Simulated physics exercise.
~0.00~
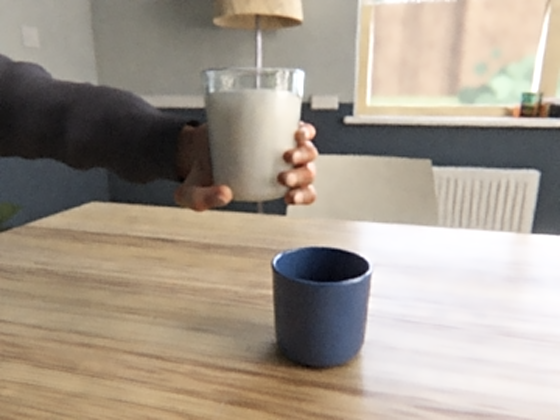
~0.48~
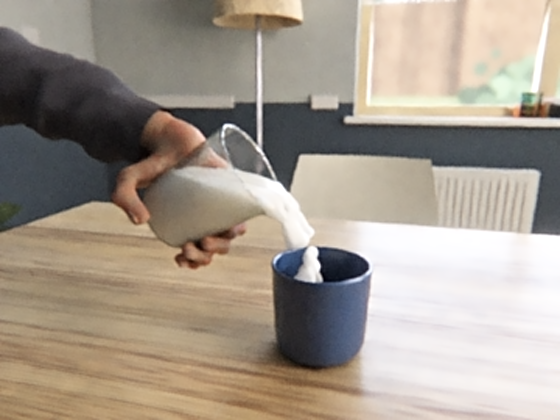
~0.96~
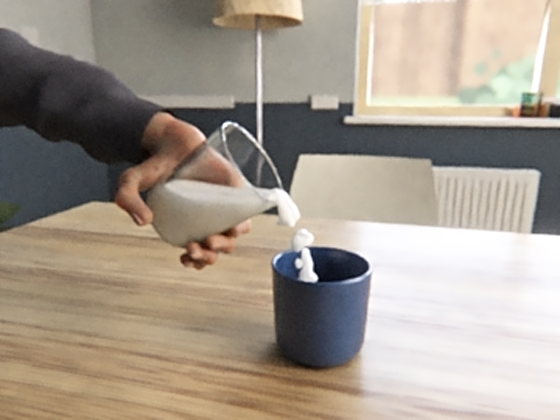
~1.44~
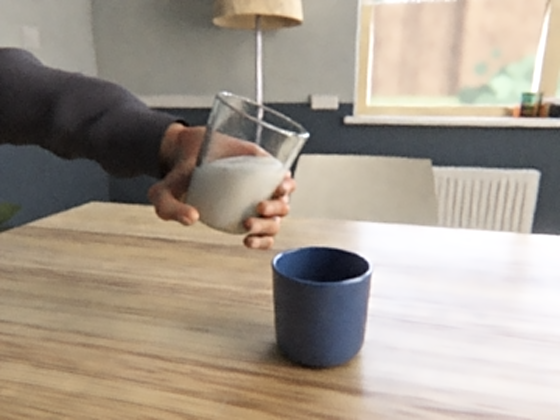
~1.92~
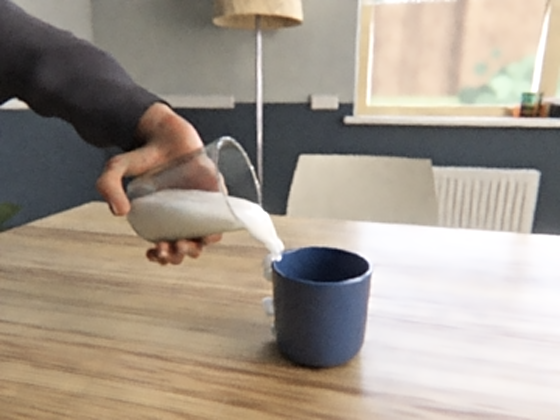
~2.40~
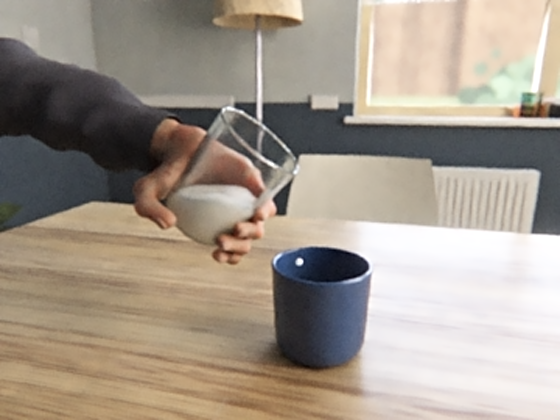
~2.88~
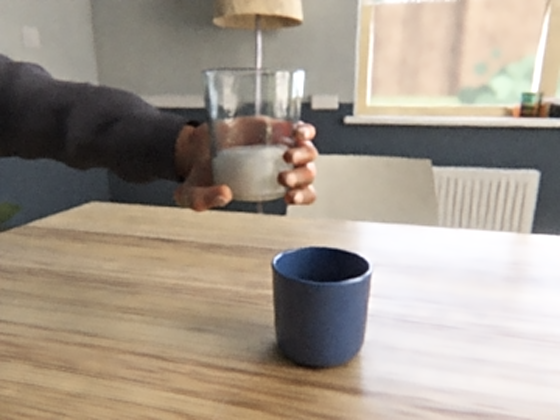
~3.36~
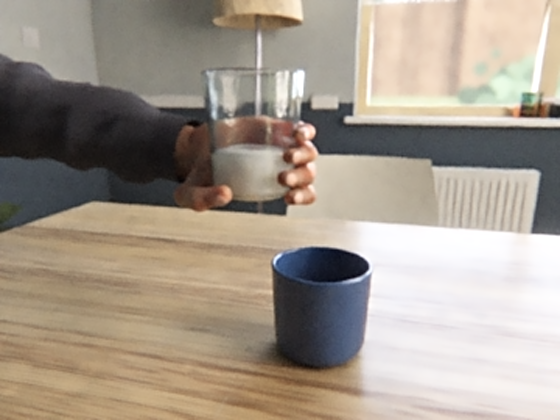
A hand tipped a glass of milk toward a dark blue mug on a wooden table, poured, eased back, then poured again with some dribbling down the mug's side, and finally held the glass upright with a little milk left.
